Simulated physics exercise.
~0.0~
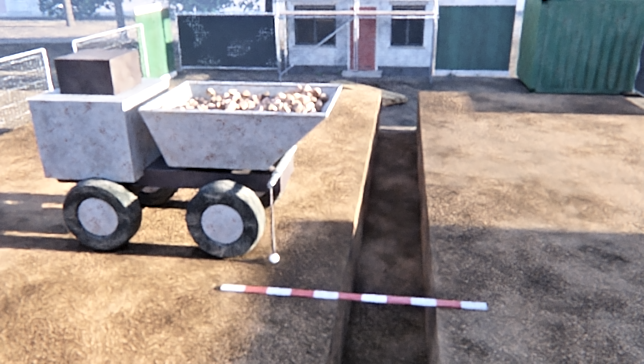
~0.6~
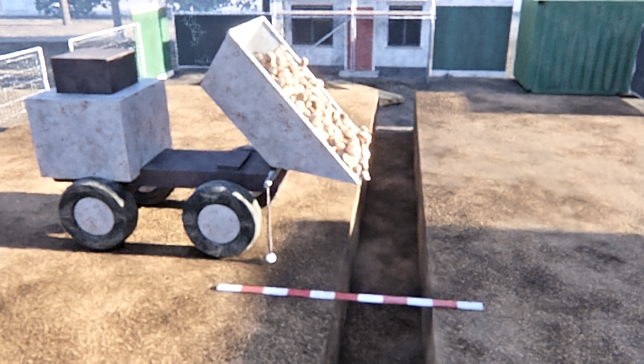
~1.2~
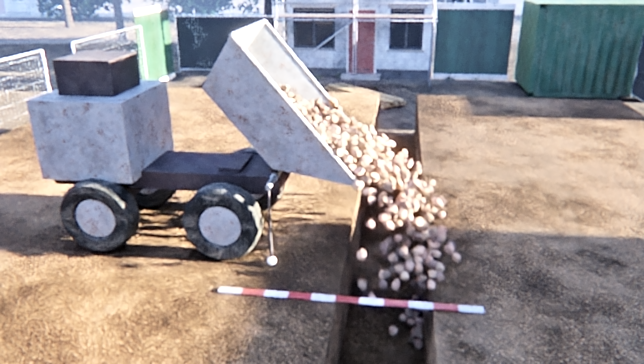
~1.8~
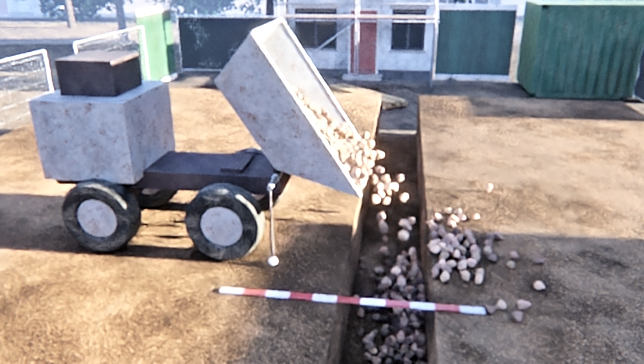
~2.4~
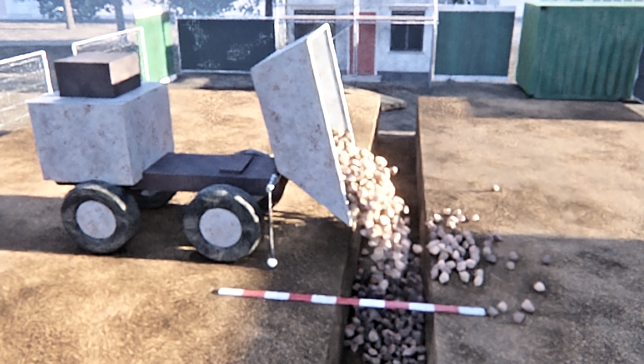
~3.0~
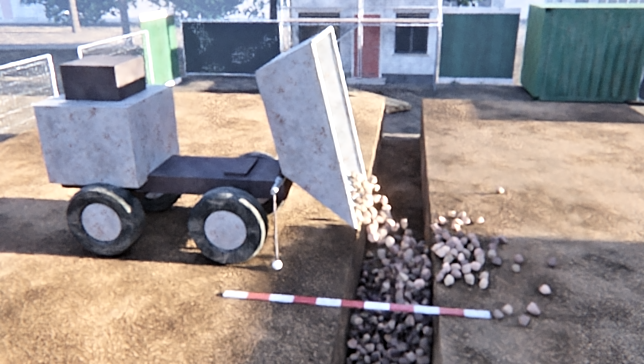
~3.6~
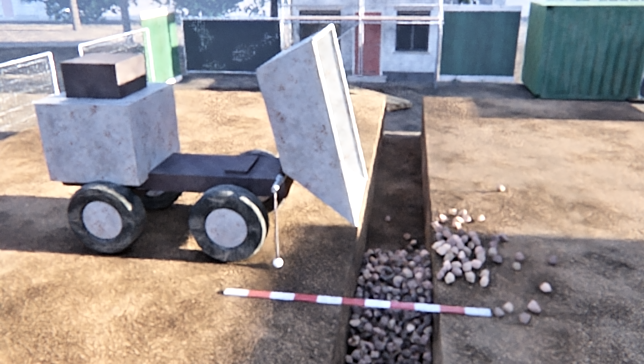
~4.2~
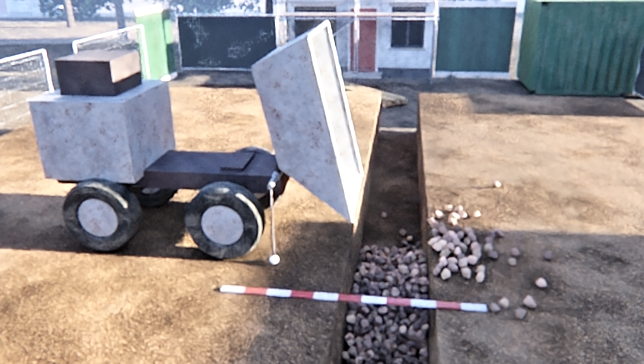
A site dumper tips its skip in stages, emptying stones into and just past a trench.
